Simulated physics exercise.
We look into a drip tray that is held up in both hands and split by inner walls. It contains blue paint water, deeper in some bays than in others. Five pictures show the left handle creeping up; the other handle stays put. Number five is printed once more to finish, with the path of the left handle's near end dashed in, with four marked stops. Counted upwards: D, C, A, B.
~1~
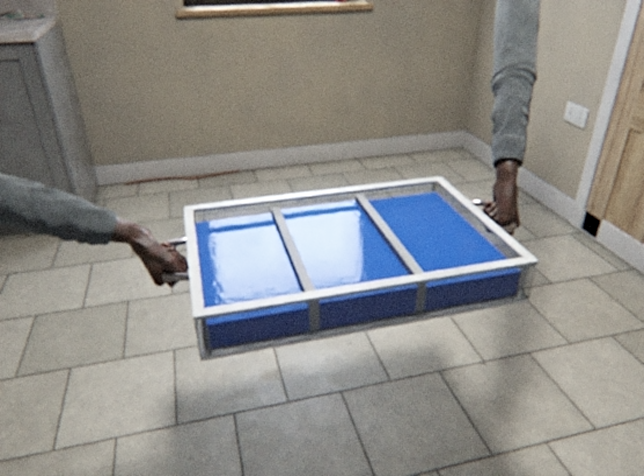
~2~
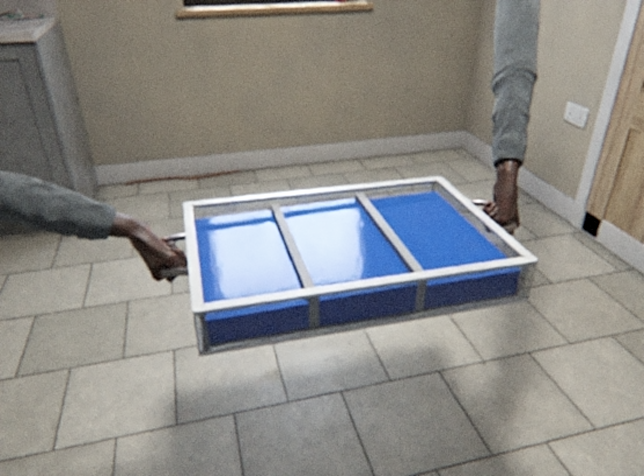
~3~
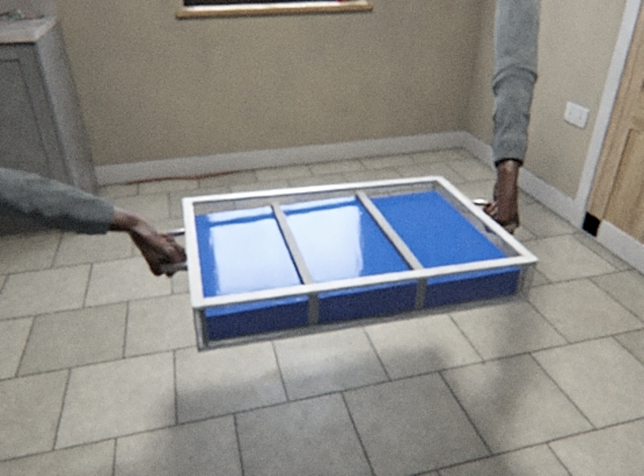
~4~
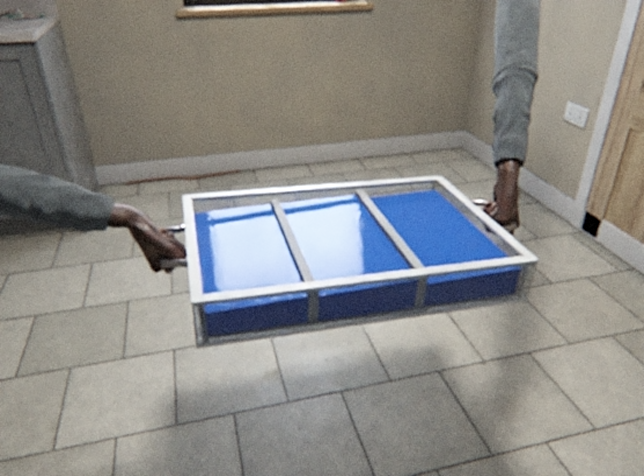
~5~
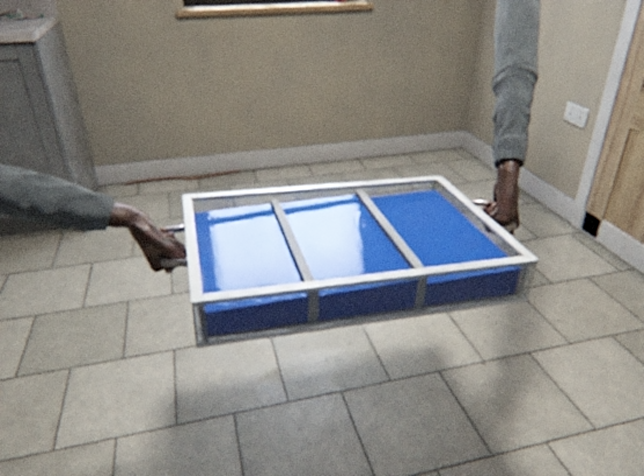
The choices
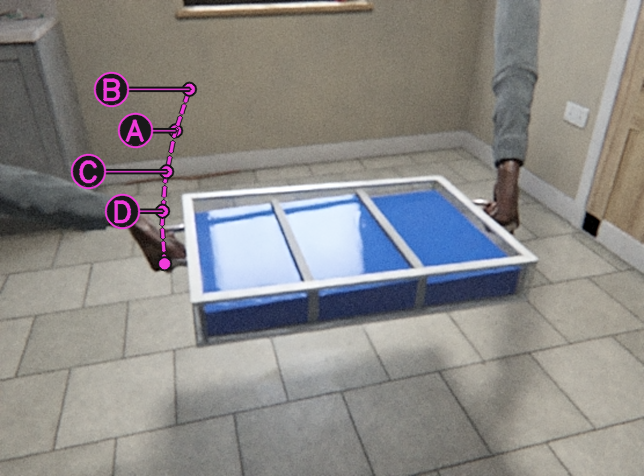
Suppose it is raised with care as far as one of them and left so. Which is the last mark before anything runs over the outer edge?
It is D.
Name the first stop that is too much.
Stop C.
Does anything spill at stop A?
Yes.
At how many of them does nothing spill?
One of the four.
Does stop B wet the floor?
Yes.
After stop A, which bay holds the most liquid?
It is the right one.
On the marked copy, A at (175, 130); B at (189, 89); C at (166, 171); D at (162, 211).
If A is chosen, about 29 % goes over the rim.
If B is chosen, about 45 % goes over the rim.
If C is chosen, about 11 % goes over the rim.
If D is chosen, nothing spills; the right bay holds the most.
